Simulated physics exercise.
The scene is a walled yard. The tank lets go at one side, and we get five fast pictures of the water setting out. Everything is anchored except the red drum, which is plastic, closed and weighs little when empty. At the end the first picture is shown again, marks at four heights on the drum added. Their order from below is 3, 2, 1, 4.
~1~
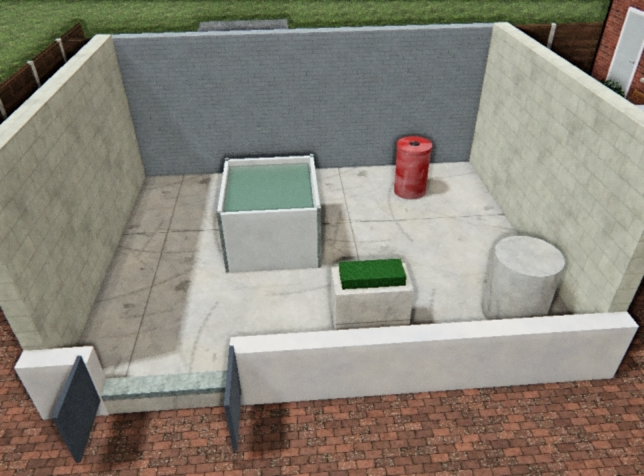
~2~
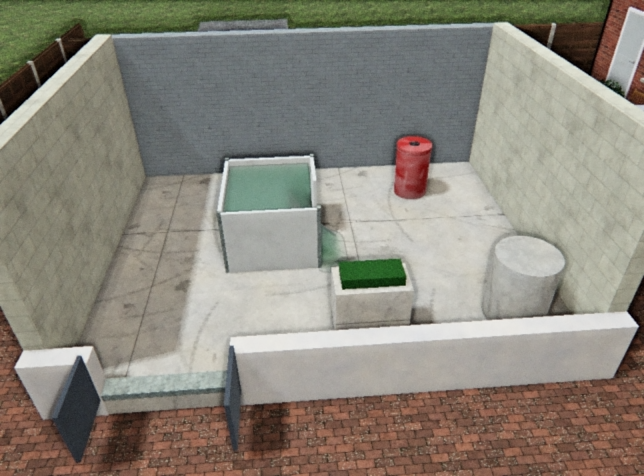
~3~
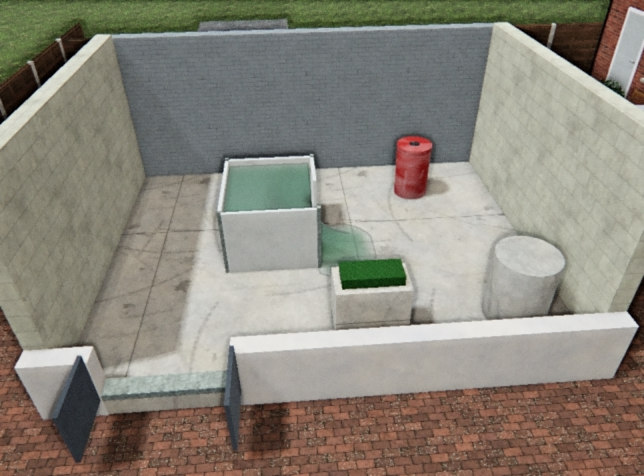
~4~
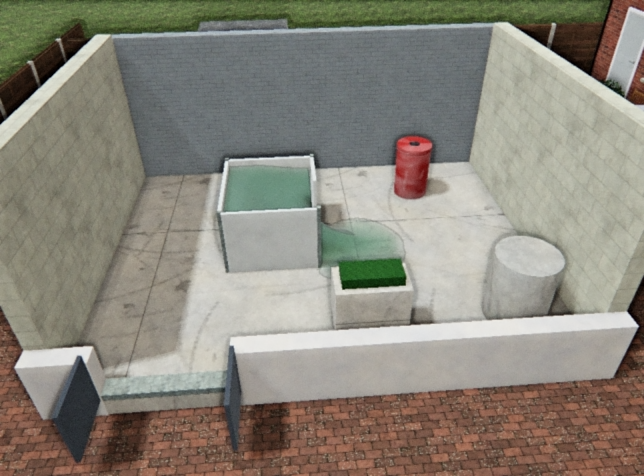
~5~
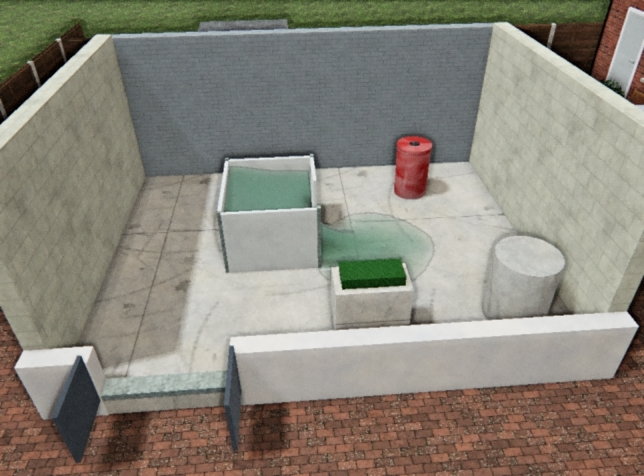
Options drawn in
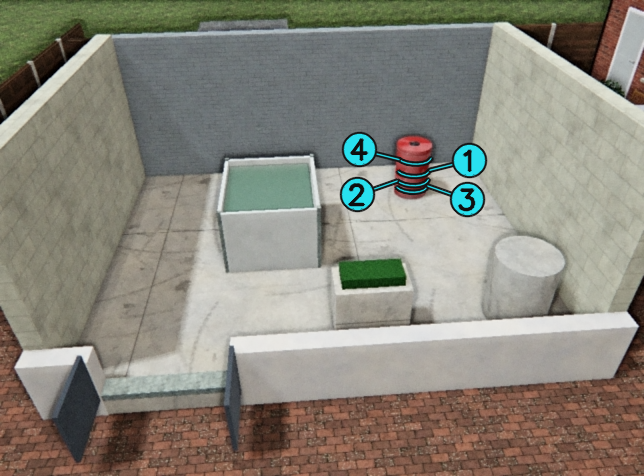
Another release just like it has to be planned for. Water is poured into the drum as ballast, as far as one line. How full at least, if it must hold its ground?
Go for 3.
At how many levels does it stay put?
All of the four.
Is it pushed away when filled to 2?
No, not at all.
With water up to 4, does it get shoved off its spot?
No, that is safe.
On the marked copy, 1 at (416, 176); 2 at (415, 185); 3 at (414, 192); 4 at (417, 164); from the bottom up 3, 2, 1, 4.
If 1 is chosen, it does not move.
If 2 is chosen, it does not move.
If 3 is chosen, it does not move.
If 4 is chosen, it does not move.
